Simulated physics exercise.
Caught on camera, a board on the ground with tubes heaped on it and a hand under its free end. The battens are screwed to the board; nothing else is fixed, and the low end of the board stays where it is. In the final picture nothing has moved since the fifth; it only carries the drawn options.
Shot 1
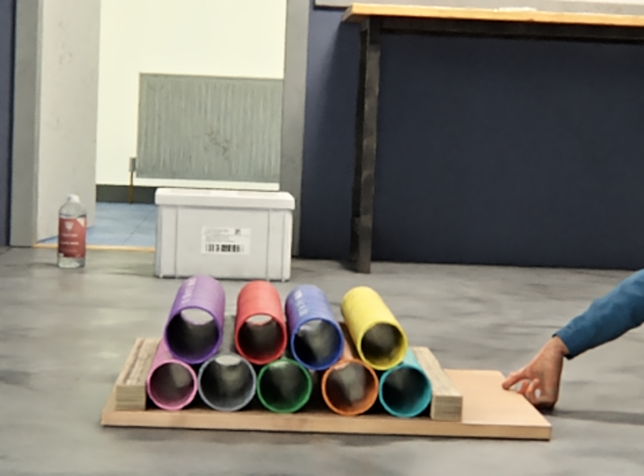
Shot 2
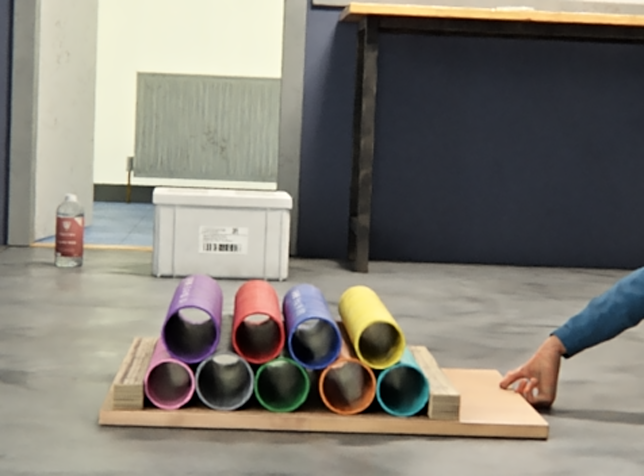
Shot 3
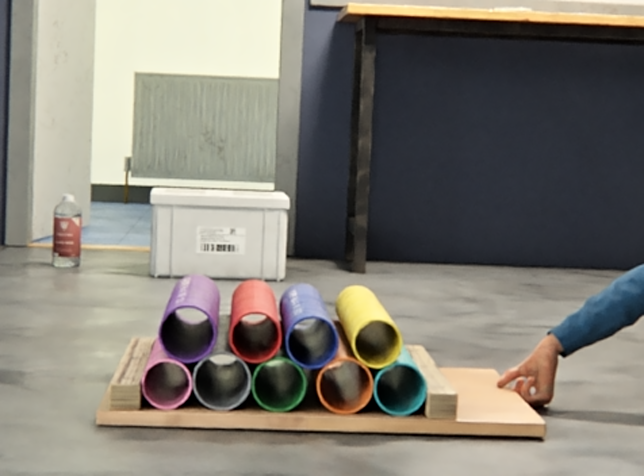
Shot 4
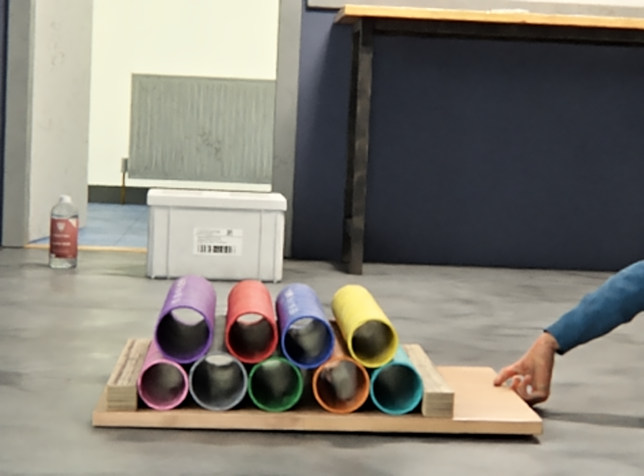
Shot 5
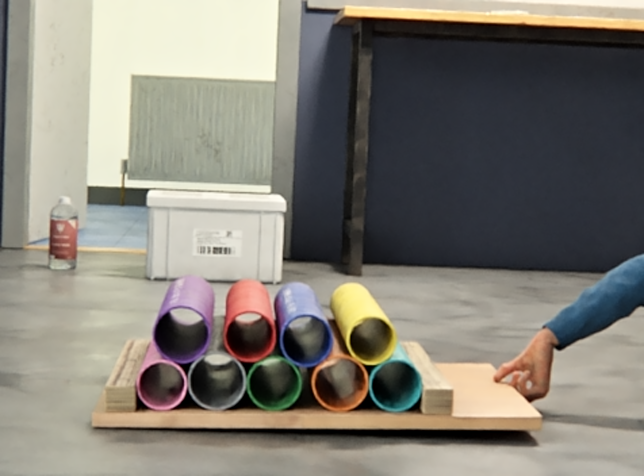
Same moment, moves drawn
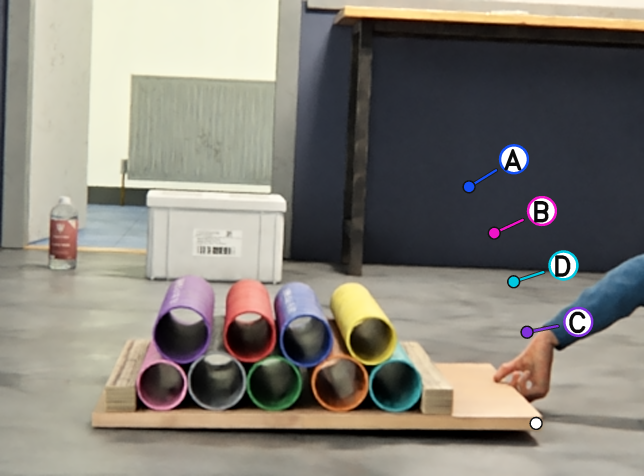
A hand gripped the right end of a wooden board on the floor and barely moved, while the nine colourful tubes stacked in two rows between the wooden strips stayed in place.
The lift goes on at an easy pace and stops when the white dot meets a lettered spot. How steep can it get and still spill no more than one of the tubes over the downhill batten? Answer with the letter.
Stop at B.
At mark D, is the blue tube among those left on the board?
The blue tube: Yes.
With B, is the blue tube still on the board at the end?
The blue tube: Yes.
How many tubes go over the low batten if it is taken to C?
At C the number is none.
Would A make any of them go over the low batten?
Yes, at A.
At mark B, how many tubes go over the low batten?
It comes to one.
On the marked copy, A at (469, 187); B at (494, 233); C at (527, 332); D at (514, 282); the white dot at (536, 423).
With B. Early on, board at 16°.
Further on, board at 27°.
At the end, board at 27°, one over the low batten (purple).
As for the rest, A four over the low batten (purple, blue, yellow, red); C none over the low batten; D one over the low batten (purple).
